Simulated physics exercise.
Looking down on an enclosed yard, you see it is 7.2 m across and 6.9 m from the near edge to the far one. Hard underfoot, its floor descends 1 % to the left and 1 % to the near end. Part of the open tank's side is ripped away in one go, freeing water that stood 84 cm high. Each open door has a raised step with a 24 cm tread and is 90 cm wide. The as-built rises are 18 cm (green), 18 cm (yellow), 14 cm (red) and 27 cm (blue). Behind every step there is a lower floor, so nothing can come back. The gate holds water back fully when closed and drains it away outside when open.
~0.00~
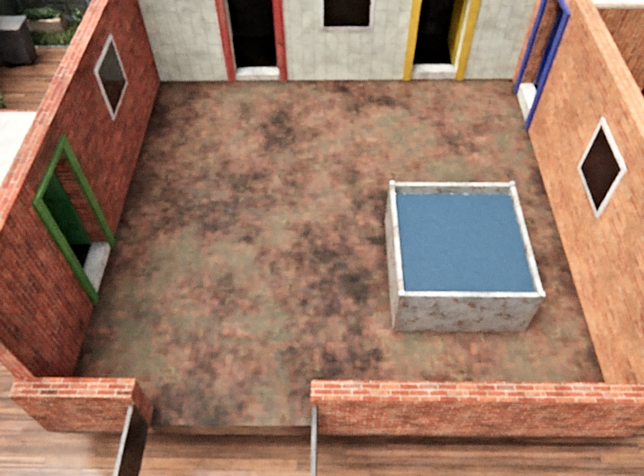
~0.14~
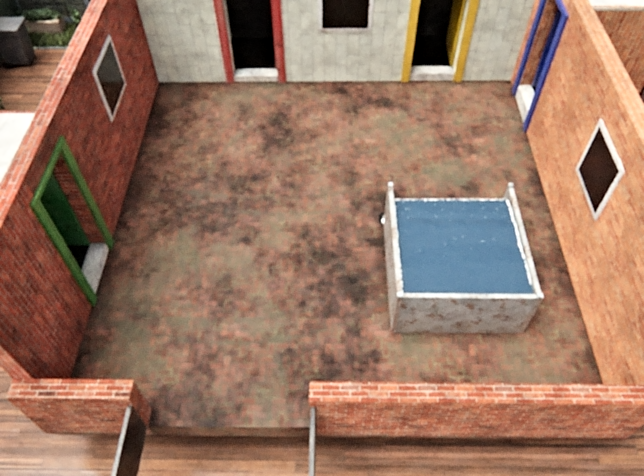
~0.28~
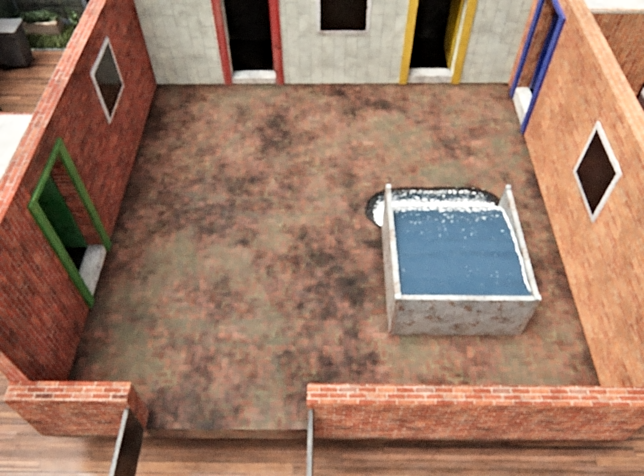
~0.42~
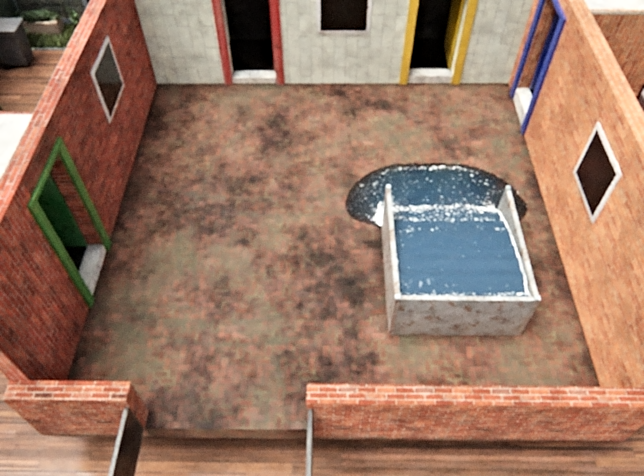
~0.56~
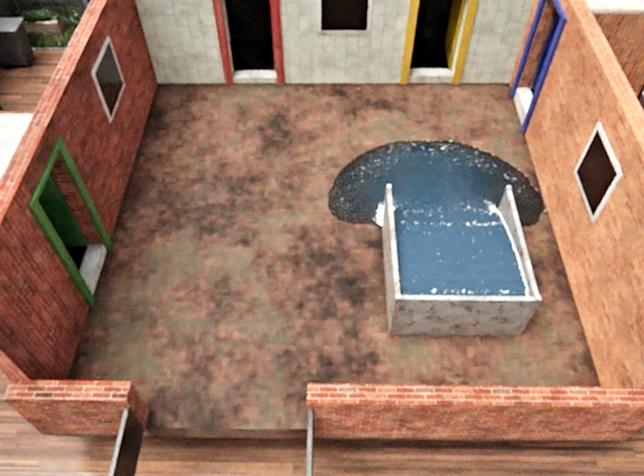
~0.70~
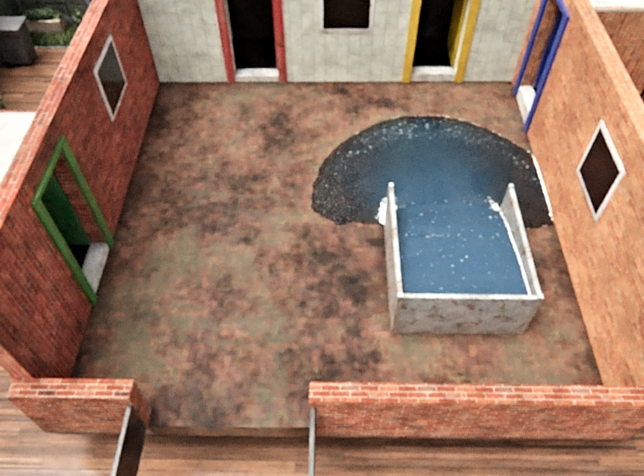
The video shows a walled yard from above with an open tank of still blue water; its far side gives way, and water pours out, spreading in a widening fan across the mottled floor behind and beside the tank.
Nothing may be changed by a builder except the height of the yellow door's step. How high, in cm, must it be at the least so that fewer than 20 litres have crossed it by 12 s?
At least roughly 30 cm high.
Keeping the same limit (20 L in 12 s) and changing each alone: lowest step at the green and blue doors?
About 6.0 cm at green and 21 cm at blue.
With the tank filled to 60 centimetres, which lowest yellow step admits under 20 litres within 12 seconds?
Minimum height: Approx. 19 cm.
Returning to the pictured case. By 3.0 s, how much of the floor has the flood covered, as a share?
Wet: Close to 45 %.
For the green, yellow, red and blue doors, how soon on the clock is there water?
Front arrival: Green 4.5 seconds, yellow 1.0 seconds, red 1.8 seconds, blue 1.0 seconds.
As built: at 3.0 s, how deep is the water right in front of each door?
Green door 0 cm, yellow door 28 cm, red door 13 cm, blue door 27 cm.
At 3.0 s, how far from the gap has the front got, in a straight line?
Front distance: Approx. 6.6 m.
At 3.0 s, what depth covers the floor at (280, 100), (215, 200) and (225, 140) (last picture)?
Roughly 15, 0 and 1 centimetres.
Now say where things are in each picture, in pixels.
The open tank at (460, 239) is whole and still, 84 cm deep; the yellow door at (440, 35) is dry, in the first picture.
The gap is on the far side, the front 0.3 m out at a hidden place; the back of the open tank holds 84 cm, in the second picture.
The gap is on the far side, the front 0.8 m out at a hidden place; the back of the open tank holds 84 cm, in the third picture.
Water pours out on the far side and has run 1.4 m, to (417, 166); about 12 cm deep outside, 77 cm at the back, in the fourth picture.
Water pours out on the far side and has run 2.0 m, to (395, 145); about 8 cm deep outside, 71 cm at the back, in the fifth picture.
Water pours out on the far side and has run 2.6 m, to (401, 120); about 7 cm deep outside, 71 cm at the back; the yellow door at (439, 37), 3.8 m from the gap, is still 1.2 m from the nearest water, in the sixth picture.
After 1.4 s water covers 35 % of the floor, deepest (36 cm) near (415, 83); 32 cm at the yellow door, 30 litres in over its 18 cm step.
After 3.0 s water covers 45 % of the floor, deepest (33 cm) near (160, 83); 28 cm at the yellow door, 151 litres in over its 18 cm step.
After 12.0 s water covers 85 % of the floor, deepest (15 cm) near (63, 407); 0 cm at the yellow door, 169 litres in over its 18 cm step.
At the yellow door as built, the water arrived by 1.0 s and peaked near 36 cm at 1.8 s.
With a step of 25.5 cm, 56 litres would have come in within the 12 s; with 34.5 cm, 4 litres. So under 20 litres takes about 30 cm.
